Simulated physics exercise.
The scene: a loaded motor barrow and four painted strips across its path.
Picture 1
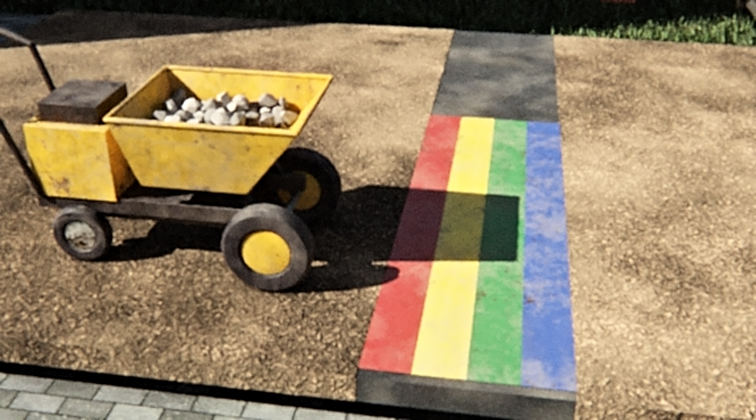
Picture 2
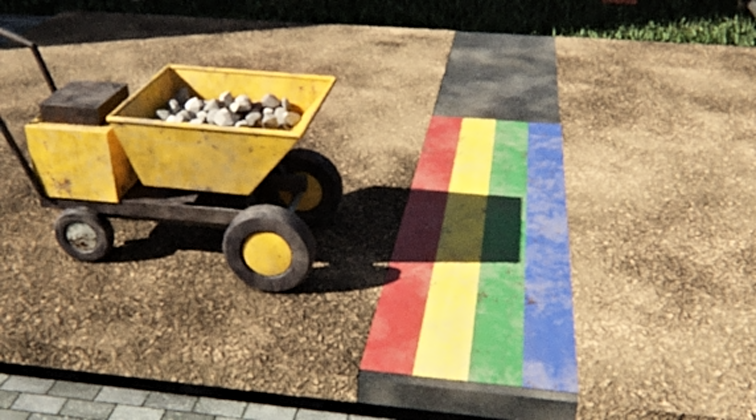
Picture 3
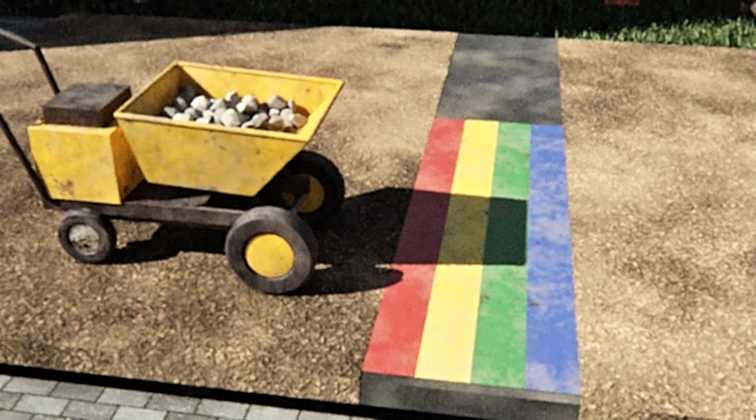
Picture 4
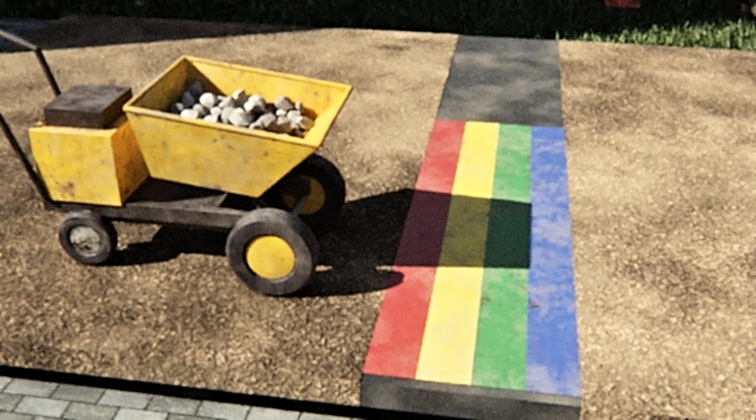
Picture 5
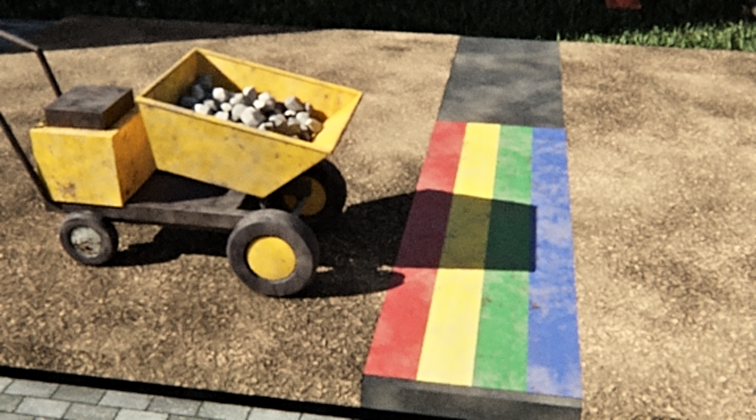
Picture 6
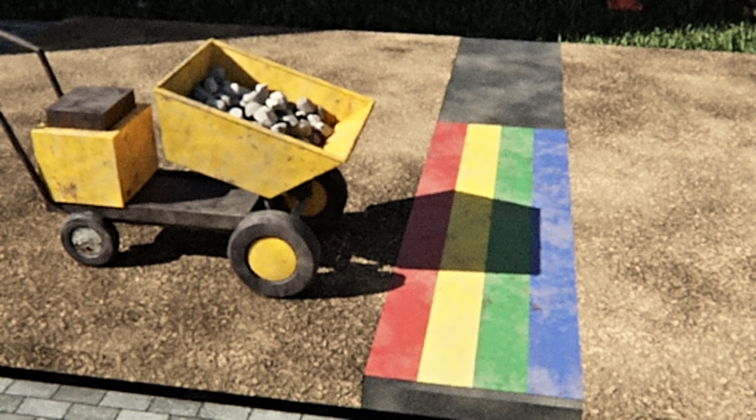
The yellow skip of a small motor barrow, loaded with broken stones, starts level on brown gravelly ground, seen from slightly above and to the side. The barrow stands at left on dark wheels with yellow hubs, while red, yellow, green and blue strips lie side by side at right, crossed by its shadow. Gradually the skip's rear rises and its front leans right, the stones staying inside, as the shadow changes shape and the view barely shifts.
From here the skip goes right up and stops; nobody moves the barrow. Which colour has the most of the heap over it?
Most covered: The yellow band.
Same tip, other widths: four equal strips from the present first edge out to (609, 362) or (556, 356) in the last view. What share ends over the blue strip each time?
About 10 and 10 per cent.
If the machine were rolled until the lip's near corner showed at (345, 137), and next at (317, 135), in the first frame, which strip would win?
First green, then yellow.
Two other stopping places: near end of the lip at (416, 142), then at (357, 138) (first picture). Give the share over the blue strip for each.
The first gives 40 %, the second 30 %.
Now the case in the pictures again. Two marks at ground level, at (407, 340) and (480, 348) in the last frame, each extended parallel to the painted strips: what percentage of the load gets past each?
First some 70, then 30 per cent.
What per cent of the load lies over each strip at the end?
About: Red strip 15, yellow strip 35, green strip 15, blue strip 10 per cent.
Just after the last frame, skip tipped steeply; every one in the skip.
A moment on, skip tipped right over; roughly two thirds in the skip; about a tenth over the red strip; roughly a quarter over the yellow strip; just a few over the green strip.
Further on, skip tipped right over; roughly a quarter in the skip; about a tenth over the red strip; roughly a third over the yellow strip; roughly a quarter over the green strip; about a tenth over the blue strip; about a tenth off the paint.
When it is over, skip tipped right over; roughly a quarter in the skip; roughly a quarter over the red strip; roughly a third over the yellow strip; about a tenth over the green strip; about a tenth over the blue strip; about a tenth off the paint.
